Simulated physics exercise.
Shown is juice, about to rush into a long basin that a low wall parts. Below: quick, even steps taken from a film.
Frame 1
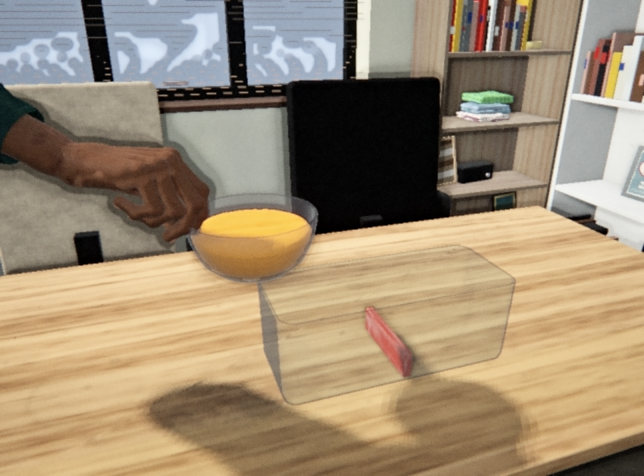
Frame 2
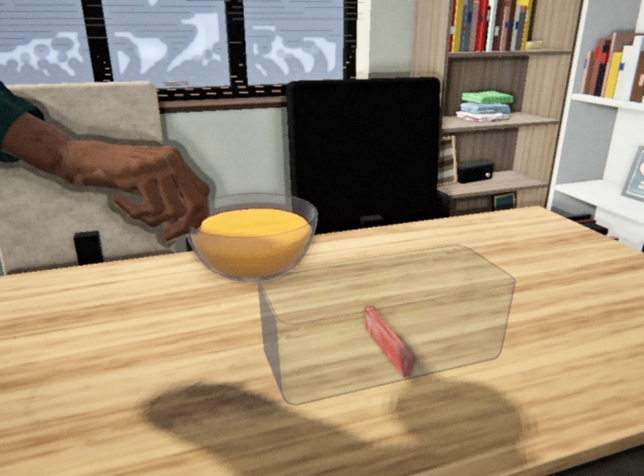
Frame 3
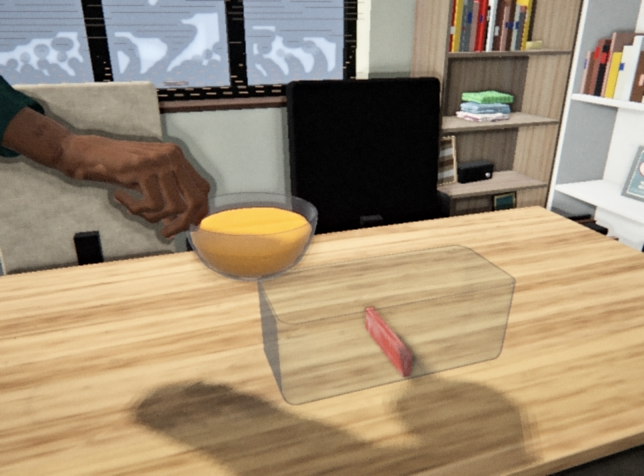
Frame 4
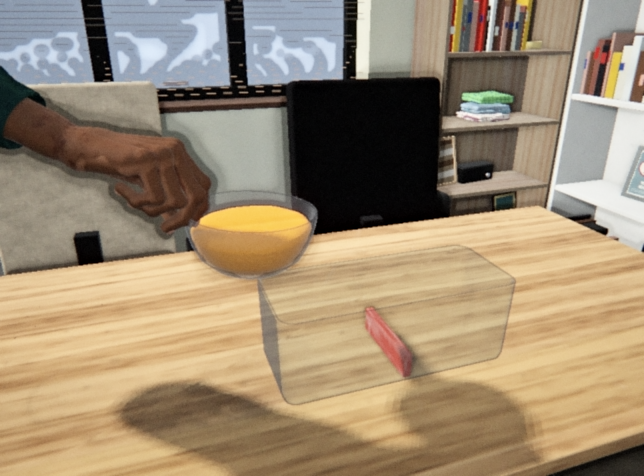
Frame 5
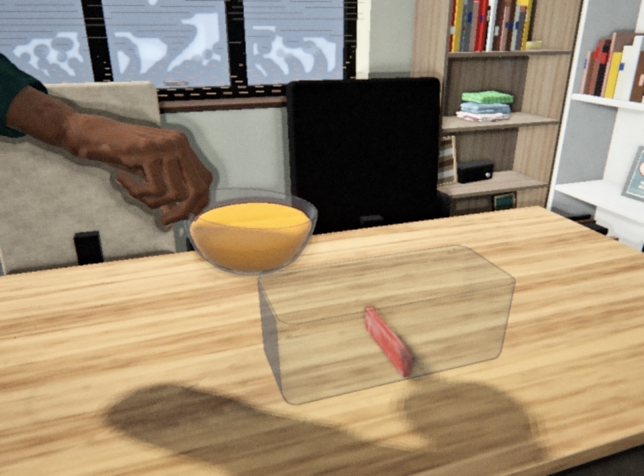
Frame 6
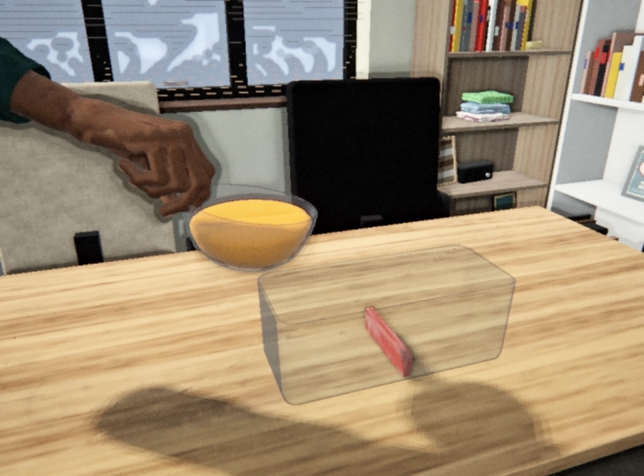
A brown-skinned hand in a dark green sleeve hovers at the left beside a clear bowl of orange juice, seen from slightly above a light wooden table in a room with shelves of books. A transparent box with a slanted red strip inside sits in front, a black chair behind. The bowl tilts slightly as the hand shifts a little and shadows slide; the camera stays still.
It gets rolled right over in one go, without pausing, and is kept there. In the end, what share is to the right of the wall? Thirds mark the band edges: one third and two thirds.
I would say between a third and two thirds ends up on that side.
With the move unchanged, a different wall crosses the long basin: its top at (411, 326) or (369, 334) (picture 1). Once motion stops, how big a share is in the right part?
5 per cent first, then 85 per cent.
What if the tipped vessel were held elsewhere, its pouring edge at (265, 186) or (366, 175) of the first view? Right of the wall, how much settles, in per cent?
Near 10 % and 90 %.
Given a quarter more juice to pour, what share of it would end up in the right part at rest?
Estimated share: Around 60 %.
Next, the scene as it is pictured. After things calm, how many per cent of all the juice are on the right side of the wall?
50 % or thereabouts.
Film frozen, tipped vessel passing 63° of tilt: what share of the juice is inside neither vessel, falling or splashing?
Share: Approx. 35 %.
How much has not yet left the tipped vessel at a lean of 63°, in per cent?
Roughly 60 %.
A moment on, the tilt is 63° and 61 per cent is still to pour, 4 is left of the wall and 0 right of it.
Next, the tilt is 93° and 6 per cent is still to pour, 31 is left of the wall and 42 right of it.
Then the tilt is 96° and 0 per cent is still to pour, 49 is left of the wall and 50 right of it.
Later the tilt is 96° and 0 per cent is still to pour, 48 is left of the wall and 50 right of it.
Finally, 48 per cent lies left of the wall, 50 right of it and 1 outside.
